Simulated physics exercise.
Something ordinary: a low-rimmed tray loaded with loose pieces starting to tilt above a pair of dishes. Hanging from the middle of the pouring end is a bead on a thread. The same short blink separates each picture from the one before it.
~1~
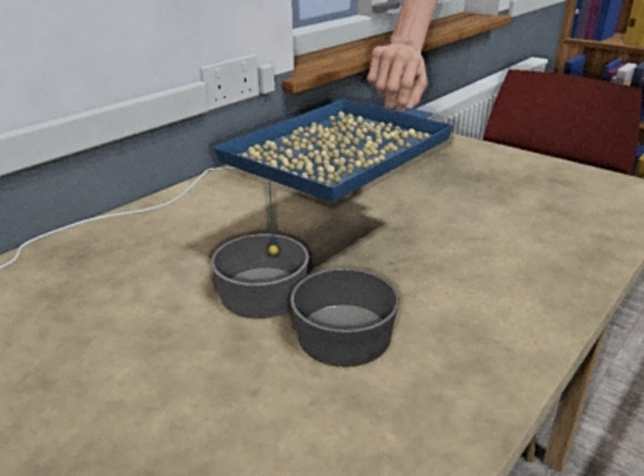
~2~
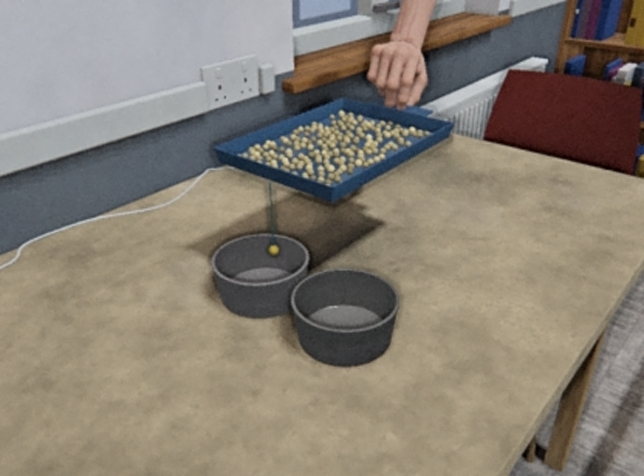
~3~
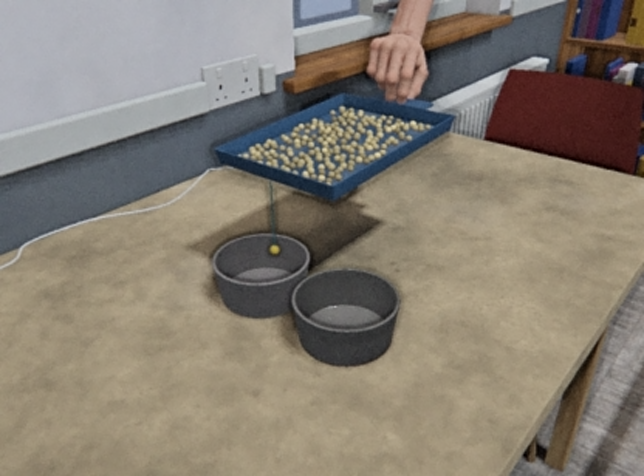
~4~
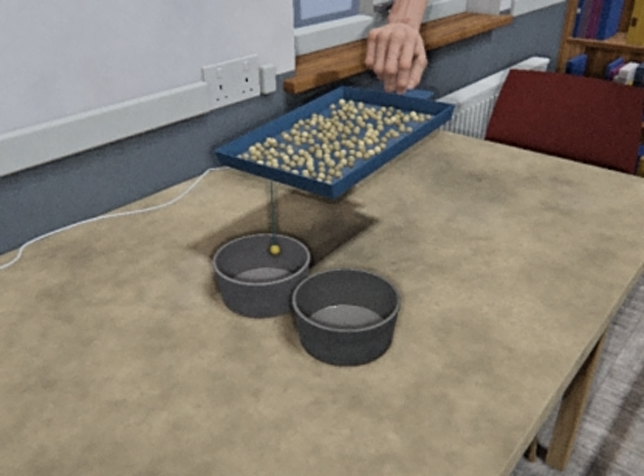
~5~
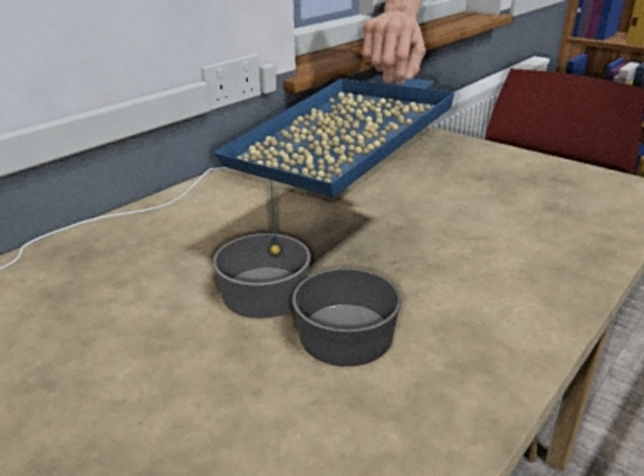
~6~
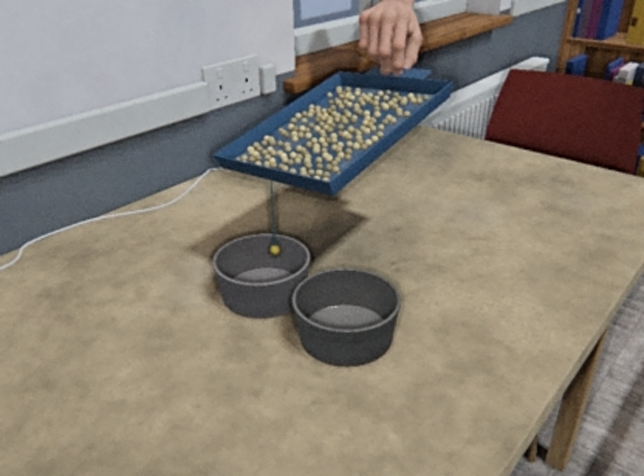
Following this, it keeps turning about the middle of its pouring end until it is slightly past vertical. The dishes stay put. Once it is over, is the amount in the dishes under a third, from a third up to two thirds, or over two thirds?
The amount is from a third up to two thirds.
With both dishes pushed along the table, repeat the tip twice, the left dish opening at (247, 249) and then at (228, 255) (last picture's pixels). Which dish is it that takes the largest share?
The one on the left side, and then the one on the left side.
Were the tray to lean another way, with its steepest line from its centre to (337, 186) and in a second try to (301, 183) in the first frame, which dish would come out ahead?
So, first the one on the right side, and second the one on the right side.
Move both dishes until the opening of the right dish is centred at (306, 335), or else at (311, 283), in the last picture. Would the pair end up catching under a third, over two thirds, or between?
Try 1 - less than a third; try 2 - more than two thirds.
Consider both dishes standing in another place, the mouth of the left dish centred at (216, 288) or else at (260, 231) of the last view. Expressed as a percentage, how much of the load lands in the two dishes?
That makes 20 per cent, followed by 40 per cent.
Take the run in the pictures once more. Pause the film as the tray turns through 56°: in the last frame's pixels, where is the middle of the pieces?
(258, 144).
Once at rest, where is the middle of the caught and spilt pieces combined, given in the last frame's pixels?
Somewhere around (227, 285) in the final view.
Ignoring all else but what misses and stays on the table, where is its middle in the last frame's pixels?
Roughly at (184, 278).
Soon, tray tipped steeply; nearly all on the tray; a stray few outside both; a stray few in the air.
A while on, tray tipped right over; nearly all on the tray; a stray few outside both; a stray few in the air.
Towards the end, tray tipped past a quarter turn; about half in the left dish; about half outside both.
Finally, tray tipped past a quarter turn; none in the right dish; about half in the left dish; about half outside both.
